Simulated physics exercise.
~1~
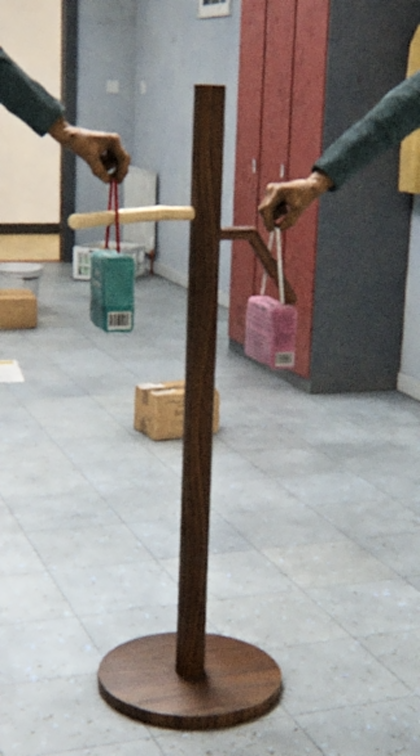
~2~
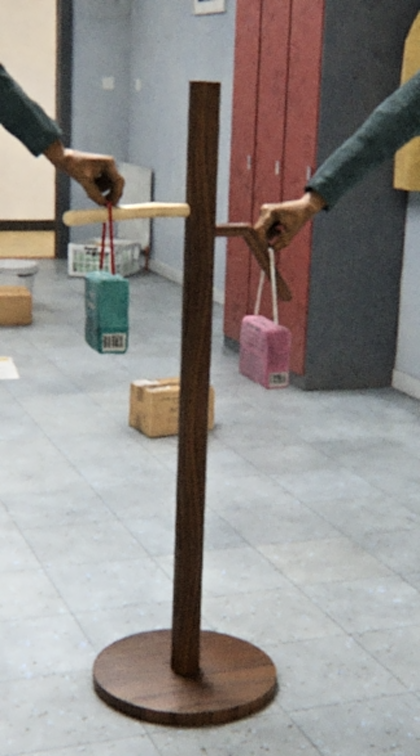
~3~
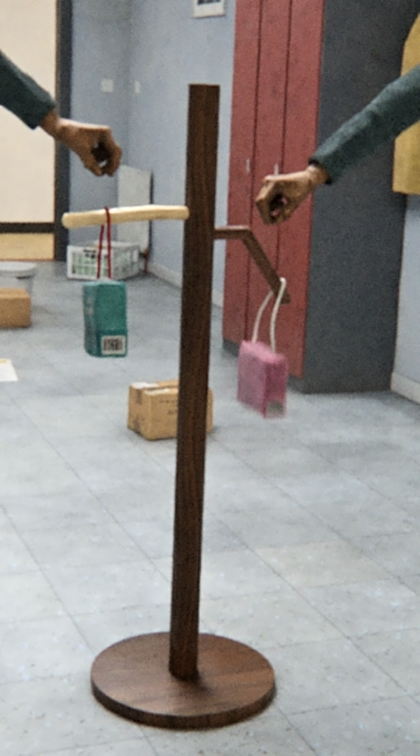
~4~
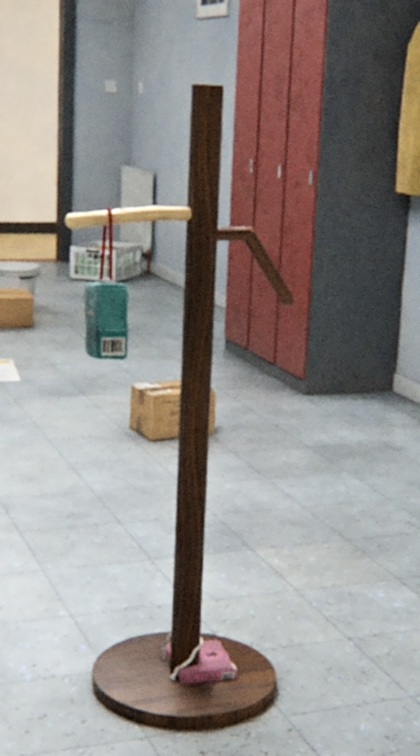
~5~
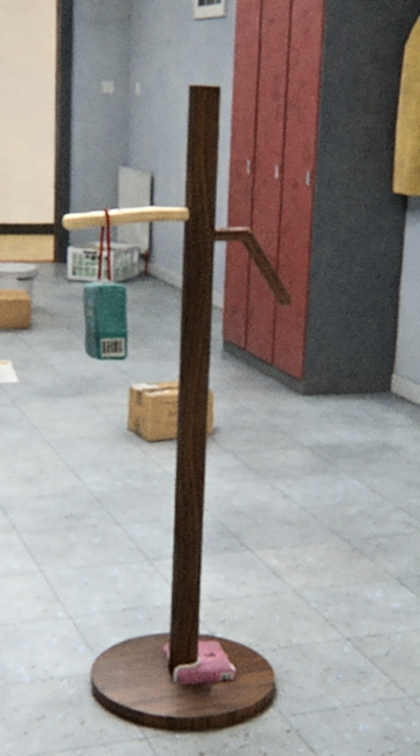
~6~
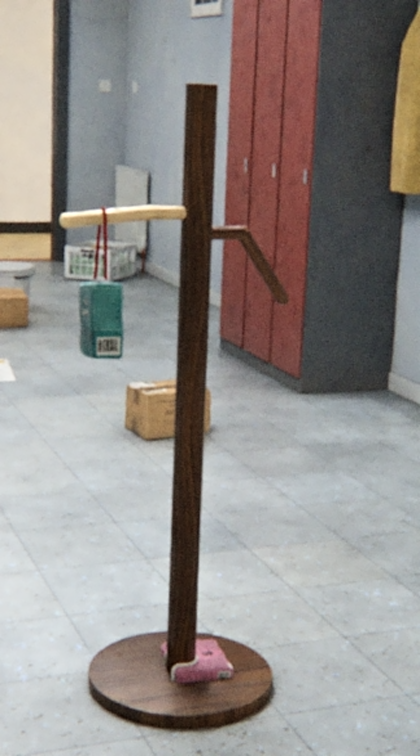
Pink pouch slipping off a post's down-bent right peg onto the base after two hands let go, turquoise pouch staying hung left.
